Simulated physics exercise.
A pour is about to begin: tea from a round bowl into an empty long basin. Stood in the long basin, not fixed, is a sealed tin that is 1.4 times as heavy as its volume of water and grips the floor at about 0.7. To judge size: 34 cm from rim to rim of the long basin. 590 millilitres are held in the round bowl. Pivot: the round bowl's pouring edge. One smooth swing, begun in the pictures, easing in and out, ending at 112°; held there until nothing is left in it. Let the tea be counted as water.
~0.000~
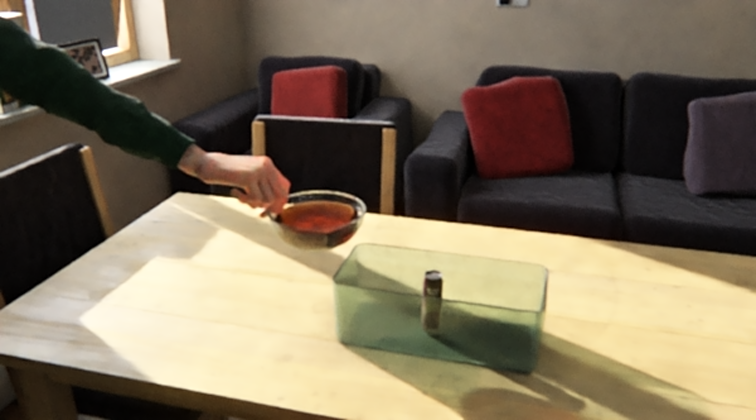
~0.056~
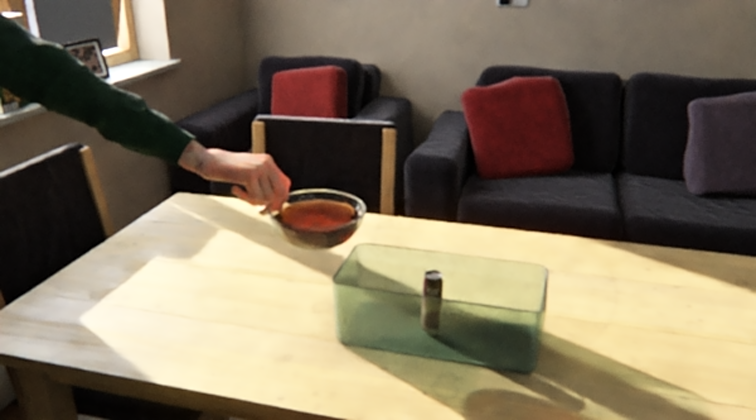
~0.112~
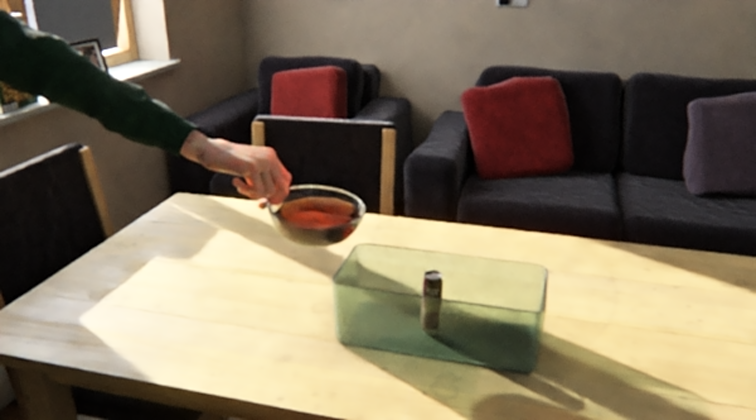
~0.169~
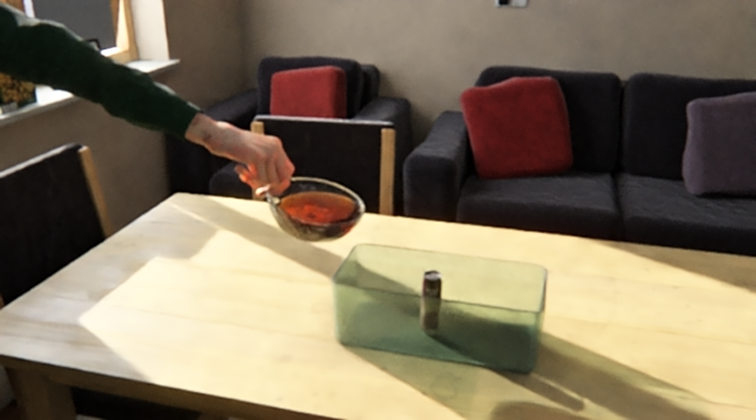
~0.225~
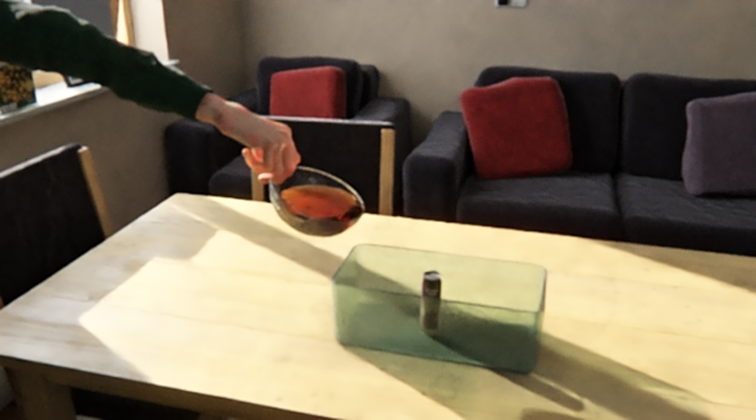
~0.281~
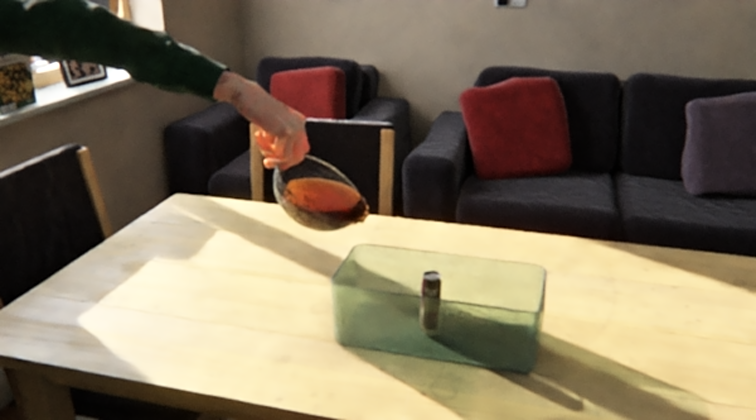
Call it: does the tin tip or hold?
It tips.
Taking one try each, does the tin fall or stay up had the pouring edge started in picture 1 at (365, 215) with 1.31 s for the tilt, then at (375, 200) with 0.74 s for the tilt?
Trial 1 - tin stays standing; trial 2 - tin stays standing.
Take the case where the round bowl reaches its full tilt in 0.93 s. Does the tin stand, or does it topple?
After the tilt, the tin is still standing.
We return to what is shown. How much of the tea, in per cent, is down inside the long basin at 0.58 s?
Around 40 percent.
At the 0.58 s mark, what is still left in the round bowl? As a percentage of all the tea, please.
Fraction remaining: Approx. 6 per cent.
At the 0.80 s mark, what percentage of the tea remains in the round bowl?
Share remaining: Approx. 0 %.
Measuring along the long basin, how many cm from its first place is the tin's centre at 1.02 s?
Near 5 cm of travel.
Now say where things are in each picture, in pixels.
Tilt 0°; pouring edge (363, 216); surface from (278, 212) to (361, 221); the long basin's rim runs from (345, 262) to (547, 289); the tin's top is at (433, 277), in the first frame.
Tilt 1°; pouring edge (363, 216); surface from (278, 210) to (361, 220), in the second frame.
Tilt 6°; pouring edge (363, 216); surface from (278, 207) to (361, 218), in the third frame.
Tilt 13°; pouring edge (362, 216); surface from (278, 200) to (361, 214), in the fourth frame.
Tilt 22°; pouring edge (361, 216); surface from (279, 193) to (361, 211); 1 per cent is over the edge, in the fifth frame.
Tilt 33°; pouring edge (361, 216); surface from (282, 185) to (354, 205); 7 per cent is over the edge, in the sixth frame.
Then, 0.58 s in, the tilt is 96° and 6 per cent is still to pour; the tin stands where it began.
Then, 0.80 s in, the tilt is 112° and 0 per cent is still to pour; the tin leans 14°.
Then, 1.02 s in, the tilt is 112° and 0 per cent is still to pour; the tin leans 56°.
Then, 1.27 s in, the tilt is 112° and 0 per cent is still to pour; the tin lies on its side.
Finally, the tin lies on its side.
